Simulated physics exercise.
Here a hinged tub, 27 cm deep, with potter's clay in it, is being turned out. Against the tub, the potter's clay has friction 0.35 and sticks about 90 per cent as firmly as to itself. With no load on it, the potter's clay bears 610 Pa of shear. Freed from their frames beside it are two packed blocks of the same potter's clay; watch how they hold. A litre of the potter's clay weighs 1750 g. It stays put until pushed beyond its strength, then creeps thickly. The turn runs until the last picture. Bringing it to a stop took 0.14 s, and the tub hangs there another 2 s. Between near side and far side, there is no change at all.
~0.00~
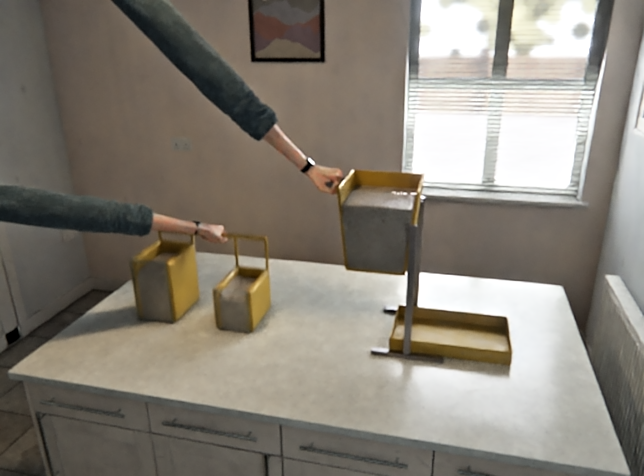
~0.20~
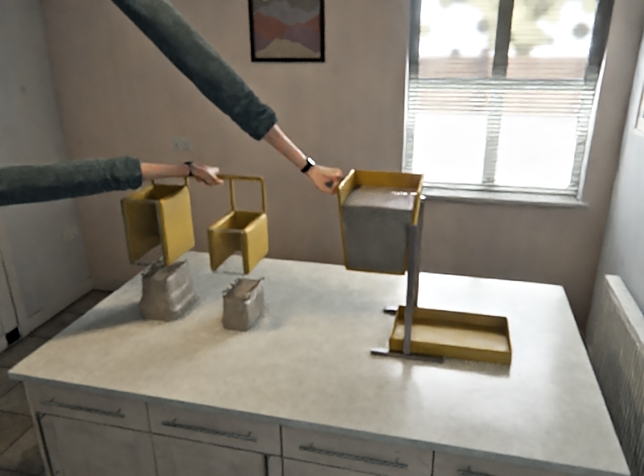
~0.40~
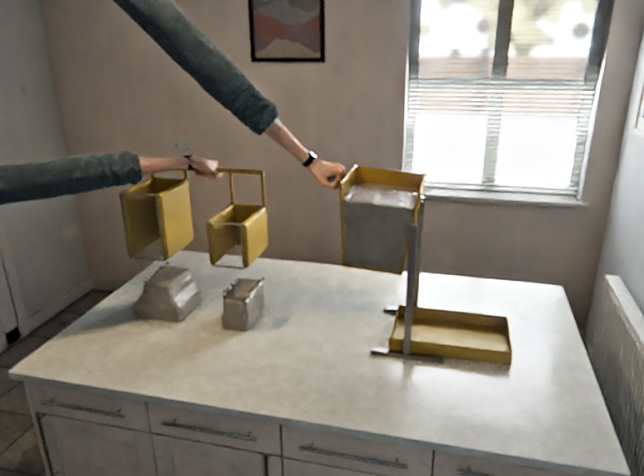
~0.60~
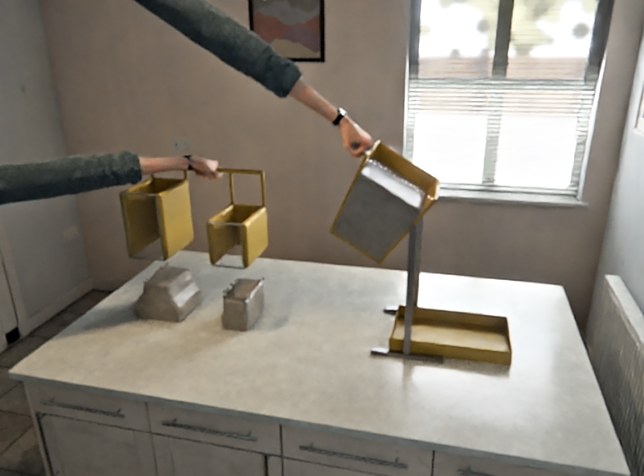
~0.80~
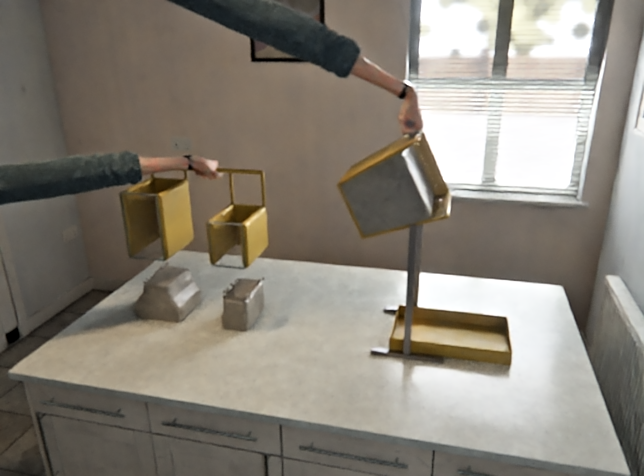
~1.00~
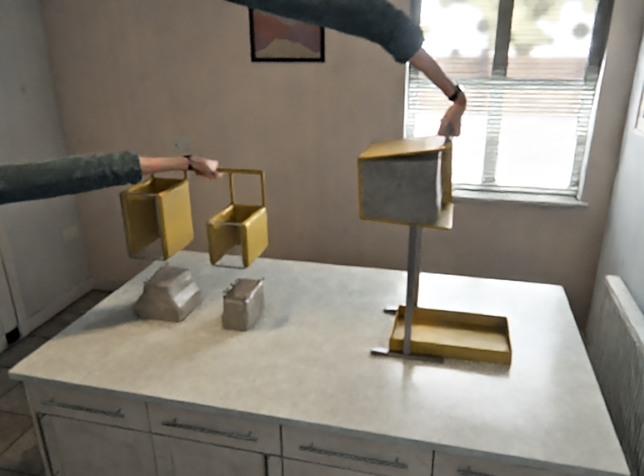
In this clip, a hand at left lifts two yellow molds off gray clay blocks, and the larger block slumps; then another hand swings a yellow tub of gray clay over to the right until it lies on its side above a tray.
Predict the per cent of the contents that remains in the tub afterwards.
Roughly 79 per cent remains.
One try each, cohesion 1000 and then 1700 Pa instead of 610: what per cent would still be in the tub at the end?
In order: Around 100 % and around 100 %.
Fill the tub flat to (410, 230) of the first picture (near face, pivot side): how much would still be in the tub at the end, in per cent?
I'd guess around 100 in a hundred.
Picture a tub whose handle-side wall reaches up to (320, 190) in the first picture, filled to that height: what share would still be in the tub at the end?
60 %, roughly.
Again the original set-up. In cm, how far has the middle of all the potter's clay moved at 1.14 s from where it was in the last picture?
The change is near 2 cm.
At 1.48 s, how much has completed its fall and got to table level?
Some 0 per cent.
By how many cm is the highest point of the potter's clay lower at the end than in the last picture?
Roughly 1 cm.
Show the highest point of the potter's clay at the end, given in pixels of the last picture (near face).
Roughly at pixel (365, 161).
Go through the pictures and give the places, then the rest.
The first frame shows handle-side rim at (340, 189), tilt 0 degrees; highest point of the potter's clay at (411, 209); test blocks 21 cm, 13 cm high (left to right).
The second frame shows handle-side rim at (340, 189), tilt 0 degrees; highest point of the potter's clay at (411, 209); test blocks 19 cm, 13 cm high (left to right).
The third frame shows handle-side rim at (342, 185), tilt 4 degrees; highest point of the potter's clay at (349, 202); test blocks 15 cm, 13 cm high (left to right).
The fourth frame shows handle-side rim at (367, 157), tilt 30 degrees; highest point of the potter's clay at (364, 175); test blocks 15 cm, 13 cm high (left to right).
The fifth frame shows handle-side rim at (417, 143), tilt 64 degrees; highest point of the potter's clay at (398, 155); test blocks 15 cm, 13 cm high (left to right).
The sixth frame shows handle-side rim at (452, 151), tilt 87 degrees; highest point of the potter's clay at (432, 160); test blocks 15 cm, 13 cm high (left to right).
By 1.14 s, the tub is at 87 degrees and holds 100 %.
By 1.31 s, the tub is at 87 degrees and holds 93 %.
By 1.48 s, the tub is at 87 degrees and holds 85 %.
By 1.65 s, the tub is at 87 degrees and holds 79 %.
By 3.00 s, at the end, the tub is at 87 degrees and holds 79 %.
